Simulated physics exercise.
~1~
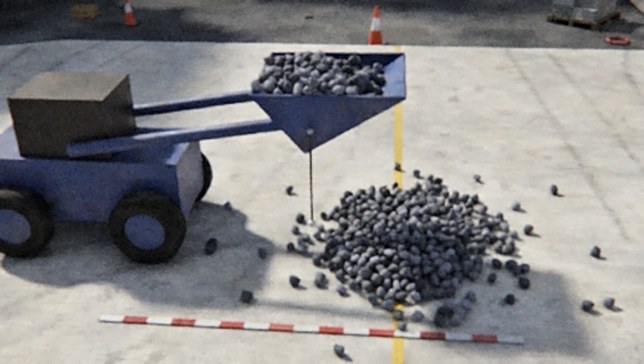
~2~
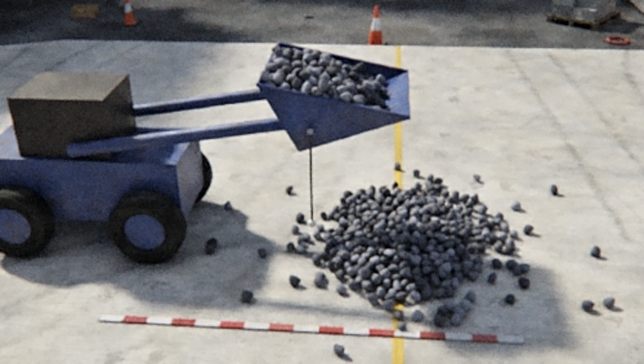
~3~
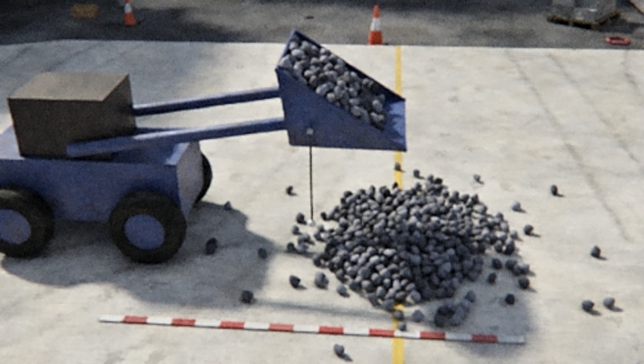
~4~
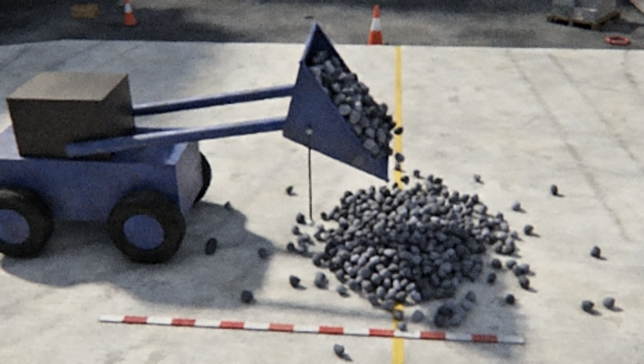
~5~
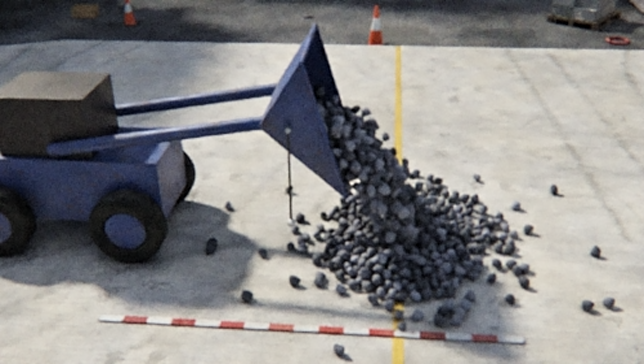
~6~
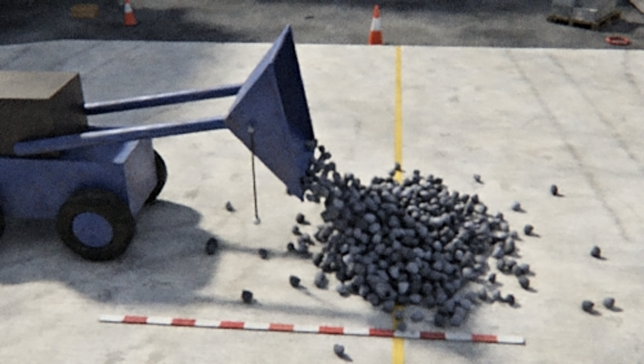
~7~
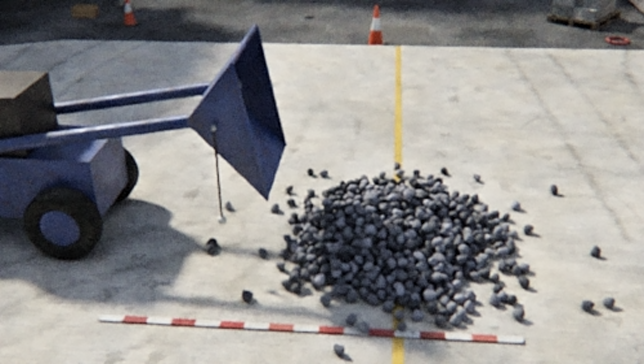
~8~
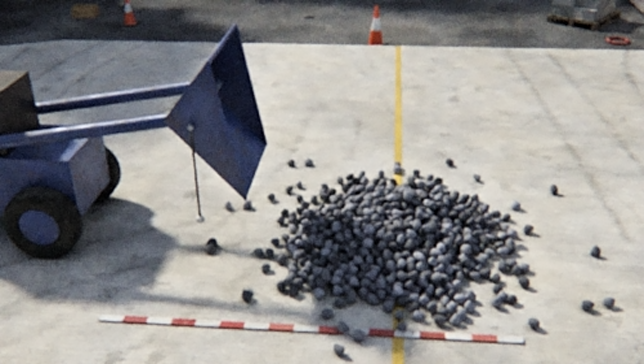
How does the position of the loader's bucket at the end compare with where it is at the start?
At the start the bucket is up beside the yellow line, above the near side of the pile. By the end it is farther left, clear of the pile and tipped steeply.
